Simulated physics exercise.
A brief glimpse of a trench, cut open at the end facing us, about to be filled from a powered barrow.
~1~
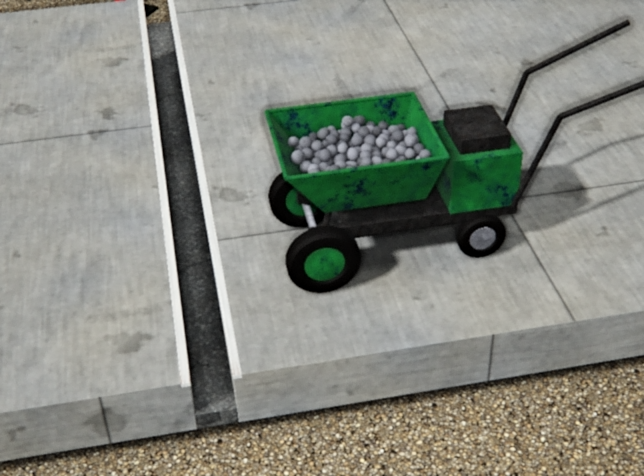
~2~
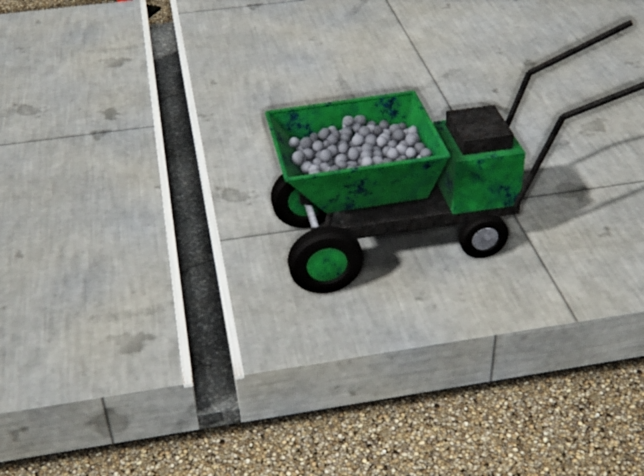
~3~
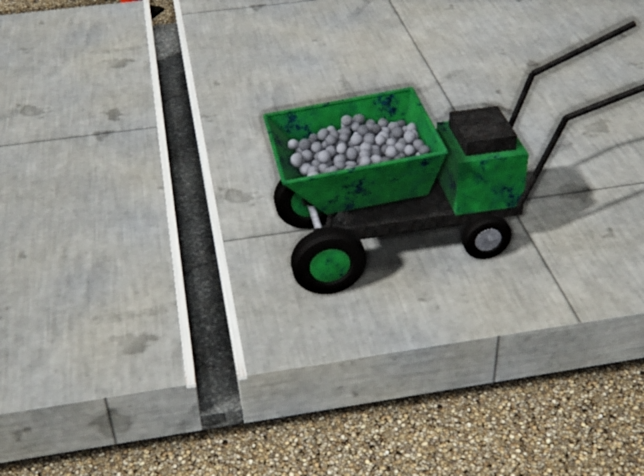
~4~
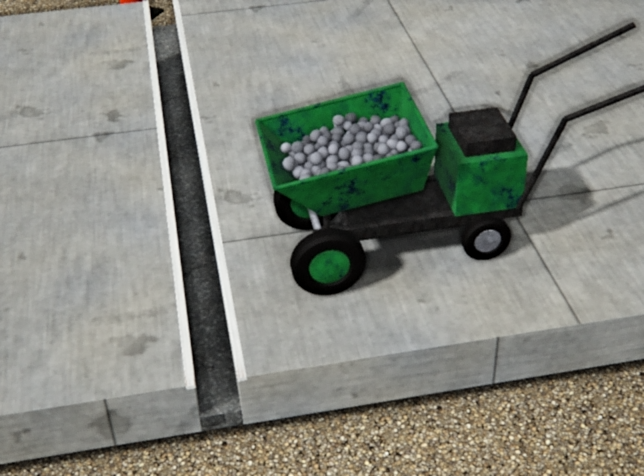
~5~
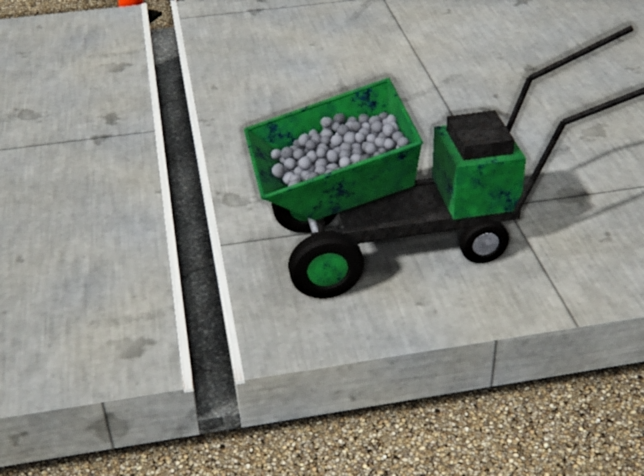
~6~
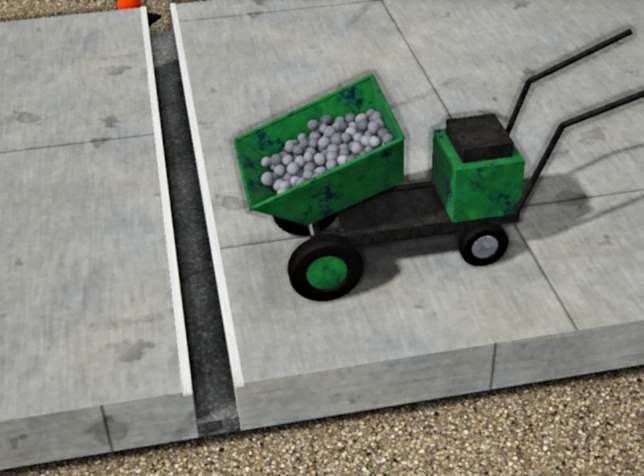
A green powered barrow loaded with round grey cobbles stood on paving to the right of a narrow open trench, then its skip slowly tilted forward to the left, the cobbles still inside.
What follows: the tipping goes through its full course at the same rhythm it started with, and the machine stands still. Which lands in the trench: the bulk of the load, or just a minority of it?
The bulk.
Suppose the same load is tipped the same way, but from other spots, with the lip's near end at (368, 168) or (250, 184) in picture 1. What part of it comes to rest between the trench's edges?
About 20 per cent, then about 0 per cent.
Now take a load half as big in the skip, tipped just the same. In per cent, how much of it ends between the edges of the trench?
It comes to 80 per cent or so.
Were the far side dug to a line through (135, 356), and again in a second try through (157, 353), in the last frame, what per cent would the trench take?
Well, it'd be something like 100 per cent the first time and 100 per cent the second.
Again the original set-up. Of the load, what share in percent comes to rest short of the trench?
Roughly 0 in a hundred.
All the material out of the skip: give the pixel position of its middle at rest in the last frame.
Close to (193, 292) in the last picture.
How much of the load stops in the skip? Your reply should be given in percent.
Roughly 0 per cent.
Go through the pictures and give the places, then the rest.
Lip of the skip at (287, 179), level; top of the load at (367, 149), round cobbles; first edge of the trench at (230, 333); far edge at (181, 341), the trench under half as wide as the skip, and about as deep as wide, in the first picture.
Lip of the skip at (287, 180), tipped barely; top of the load at (367, 149), in the second picture.
Lip of the skip at (284, 183), tipped barely; top of the load at (366, 148), in the third picture.
Lip of the skip at (276, 189), tipped a little; top of the load at (379, 148), in the fourth picture.
Lip of the skip at (263, 198), tipped a little; top of the load at (372, 140), in the fifth picture.
Lip of the skip at (251, 209), tipped clearly; top of the load at (367, 142); first edge of the trench at (232, 342); far edge at (183, 349), in the sixth picture.
Soon after the last picture, skip tipped steeply; all in the skip.
A little later, skip tipped right over; most in the skip; about a quarter in or heaped over the trench; a small part beyond it; a stray few falling.
Later still, skip tipped right over; a small part in the skip; about two thirds in or heaped over the trench; about a quarter beyond it.
By the end, skip tipped right over; most in or heaped over the trench; about a quarter beyond it.
